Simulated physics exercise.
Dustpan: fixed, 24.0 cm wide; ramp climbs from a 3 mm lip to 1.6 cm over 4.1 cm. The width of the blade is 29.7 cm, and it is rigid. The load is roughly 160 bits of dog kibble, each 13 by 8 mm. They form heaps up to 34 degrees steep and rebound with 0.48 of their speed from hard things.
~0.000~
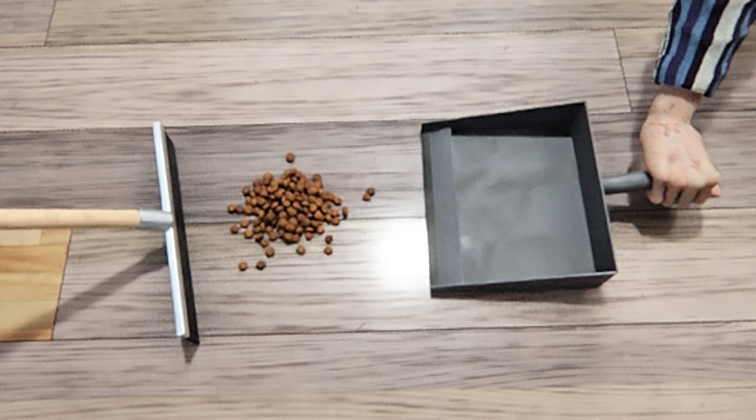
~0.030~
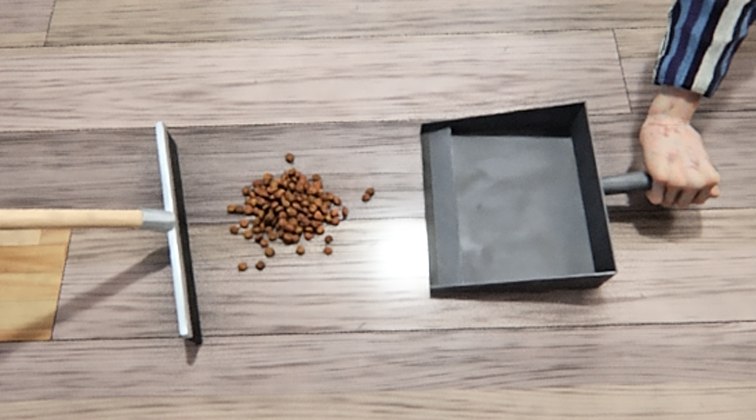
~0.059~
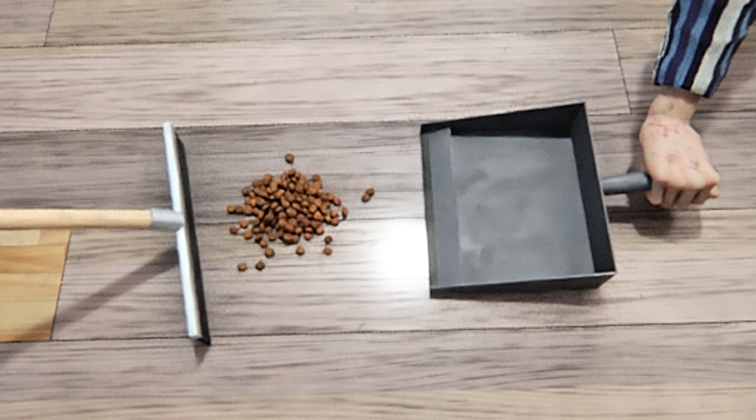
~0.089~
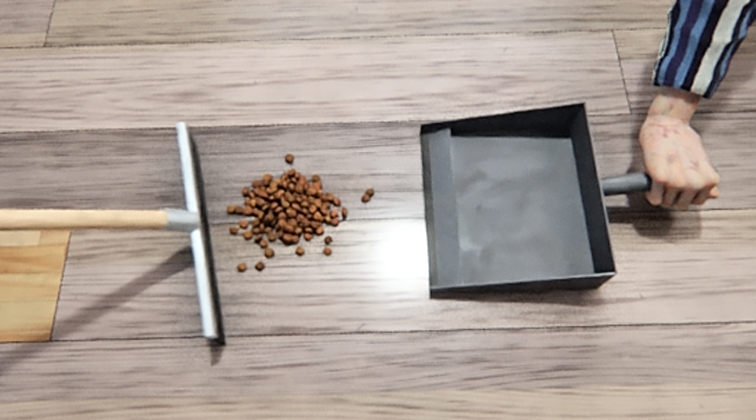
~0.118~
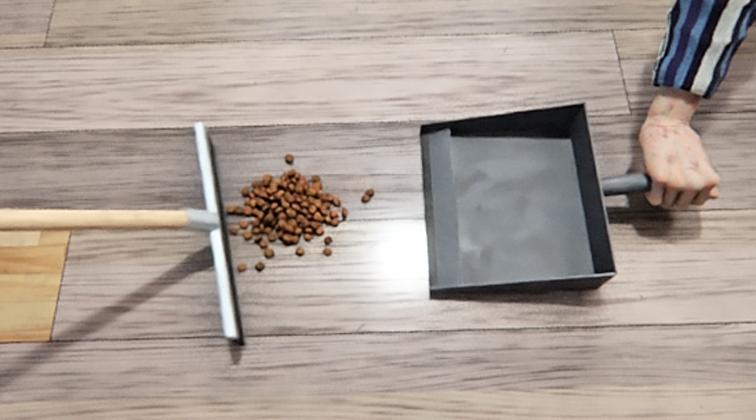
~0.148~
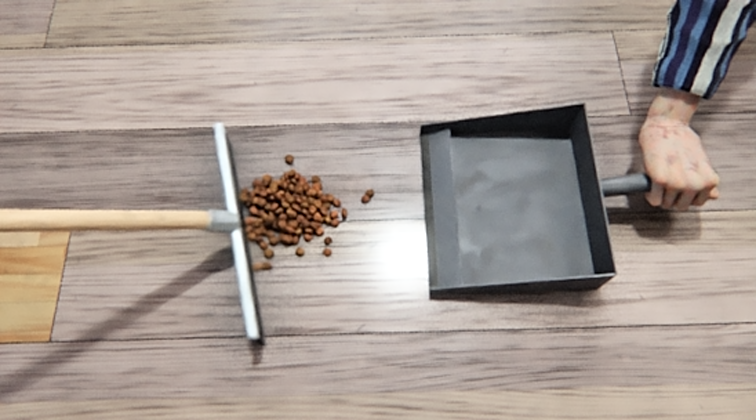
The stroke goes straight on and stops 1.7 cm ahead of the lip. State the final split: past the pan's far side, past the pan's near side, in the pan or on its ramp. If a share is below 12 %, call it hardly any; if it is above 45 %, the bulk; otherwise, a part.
Past the pan's far side: Hardly any. Past the pan's near side: Hardly any. In the pan or on its ramp: A part.
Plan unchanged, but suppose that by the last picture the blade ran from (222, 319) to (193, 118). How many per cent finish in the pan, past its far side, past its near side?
Pan 20 % / far 15 % / near 0 %.
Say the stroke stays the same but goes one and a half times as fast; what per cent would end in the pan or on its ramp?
Share: Close to 50 %.
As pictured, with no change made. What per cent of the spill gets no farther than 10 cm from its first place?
Around 0 per cent, give or take.
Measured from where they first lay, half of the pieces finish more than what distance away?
It comes to some 18 cm.
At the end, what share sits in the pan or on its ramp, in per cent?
I'd say close to 20 per cent.
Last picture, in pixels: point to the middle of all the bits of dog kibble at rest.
Approximately (413, 193) in the last picture.
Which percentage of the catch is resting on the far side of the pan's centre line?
Share: Approx. 50 %.
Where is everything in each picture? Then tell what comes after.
The first picture shows blade from (184, 334) to (160, 129), moved 0.0 cm, 0 of the pieces shifted so far; middle of the pieces at (292, 206); pan at (519, 204).
The second picture shows blade from (187, 334) to (162, 129), moved 0.4 cm, 0 of the pieces shifted so far; middle of the pieces at (292, 206).
The third picture shows blade from (196, 334) to (170, 129), moved 1.5 cm, 0 of the pieces shifted so far; middle of the pieces at (292, 207).
The fourth picture shows blade from (212, 335) to (184, 129), moved 3.4 cm, 0 of the pieces shifted so far; middle of the pieces at (291, 207).
The fifth picture shows blade from (232, 335) to (202, 130), moved 5.9 cm, 0 of the pieces shifted so far; middle of the pieces at (291, 207).
The sixth picture shows blade from (254, 335) to (220, 130), moved 8.5 cm, 16 of the pieces shifted so far; middle of the pieces at (291, 208); pan at (518, 206). Its pace works out near 0.87 m/s.
After 0.27 s, middle of the blade 14 cm from the lip; 0 % over the lip, far side 0 %, near side 0 %.
After 0.36 s, middle of the blade 7 cm from the lip; 0 % over the lip, far side 0 %, near side 0 %.
Then, at 0.58 s, middle of the blade 5 cm from the lip; 20 % over the lip, far side 5 %, near side 0 %.
In the end, at 1.0 s, far side 5 %, near side 0 %, pan 20 %, in front of the lip or behind the blade 75 %.
